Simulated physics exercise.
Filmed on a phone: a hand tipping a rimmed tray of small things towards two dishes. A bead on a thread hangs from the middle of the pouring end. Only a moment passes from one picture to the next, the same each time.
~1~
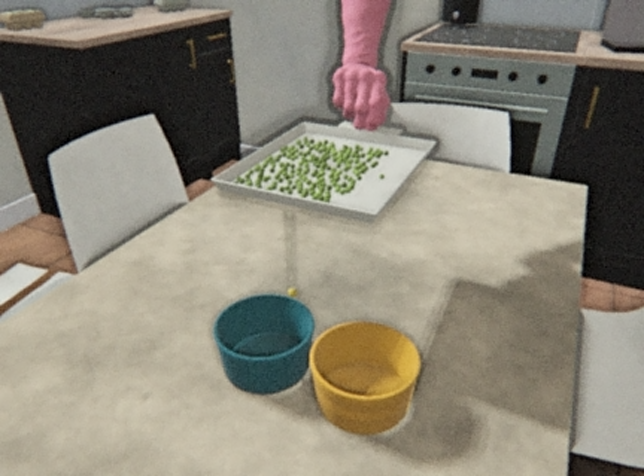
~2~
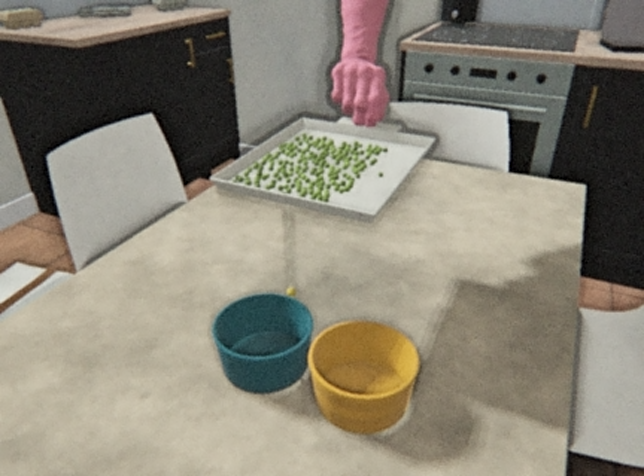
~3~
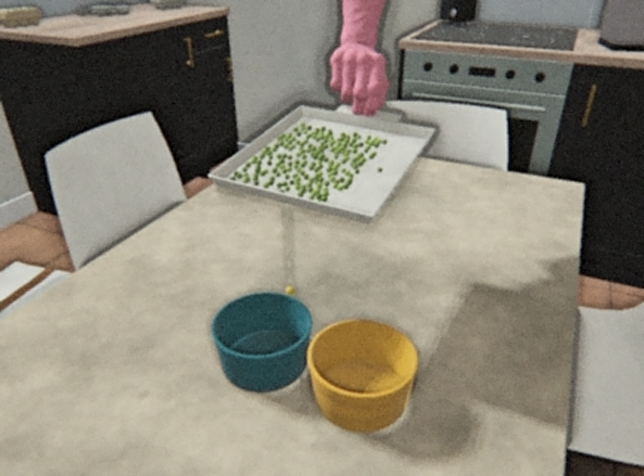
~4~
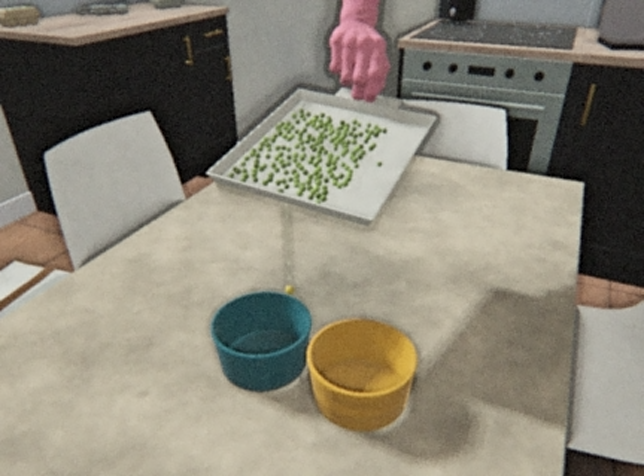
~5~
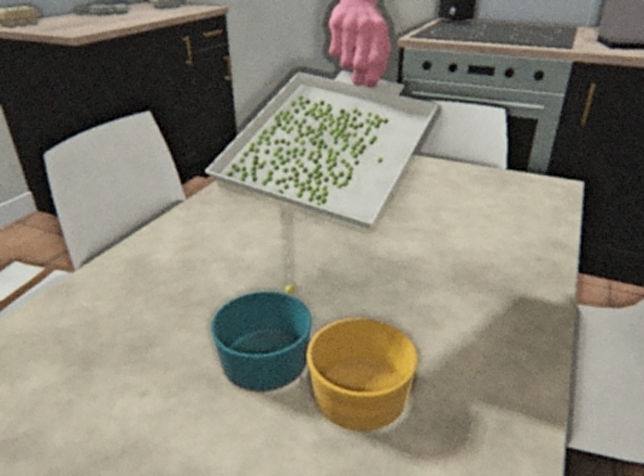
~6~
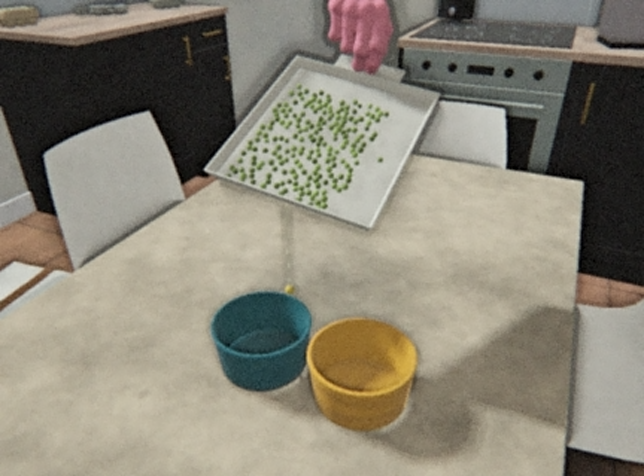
A pink hand held a rimmed tray of small green peas above a table with a teal dish and a yellow dish, then gradually raised the far end, tilting it towards the near right corner.
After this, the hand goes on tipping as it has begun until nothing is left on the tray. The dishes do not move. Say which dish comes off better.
The right one ends fuller.
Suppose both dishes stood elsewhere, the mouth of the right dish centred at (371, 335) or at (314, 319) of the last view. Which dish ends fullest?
First the right one, then the right one.
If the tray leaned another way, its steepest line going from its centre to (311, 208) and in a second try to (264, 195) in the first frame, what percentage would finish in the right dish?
Roughly 50 per cent, and 0 per cent.
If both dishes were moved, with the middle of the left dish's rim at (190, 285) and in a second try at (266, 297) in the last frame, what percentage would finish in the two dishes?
First some 10, then 90 per cent.
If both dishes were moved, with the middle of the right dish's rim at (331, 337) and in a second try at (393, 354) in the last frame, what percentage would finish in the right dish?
First some 90, then 40 per cent.
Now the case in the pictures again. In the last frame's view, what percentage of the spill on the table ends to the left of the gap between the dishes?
It comes to 30 per cent or so.
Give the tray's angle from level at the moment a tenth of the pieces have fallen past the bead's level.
At some 70 degrees.
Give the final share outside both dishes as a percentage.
About 20 per cent.
Just after the last frame, tray tipped steeply; roughly half on the tray; about a tenth in the right dish; just a few in the left dish; just a few outside both; roughly a third in the air.
A moment on, tray tipped past a quarter turn; the larger part in the right dish; about a tenth in the left dish; about a tenth outside both; about a tenth in the air.
Further on, tray tipped past a quarter turn; the larger part in the right dish; about a tenth in the left dish; roughly a quarter outside both.
When it is over, tray tipped past a quarter turn; the larger part in the right dish; about a tenth in the left dish; roughly a quarter outside both.
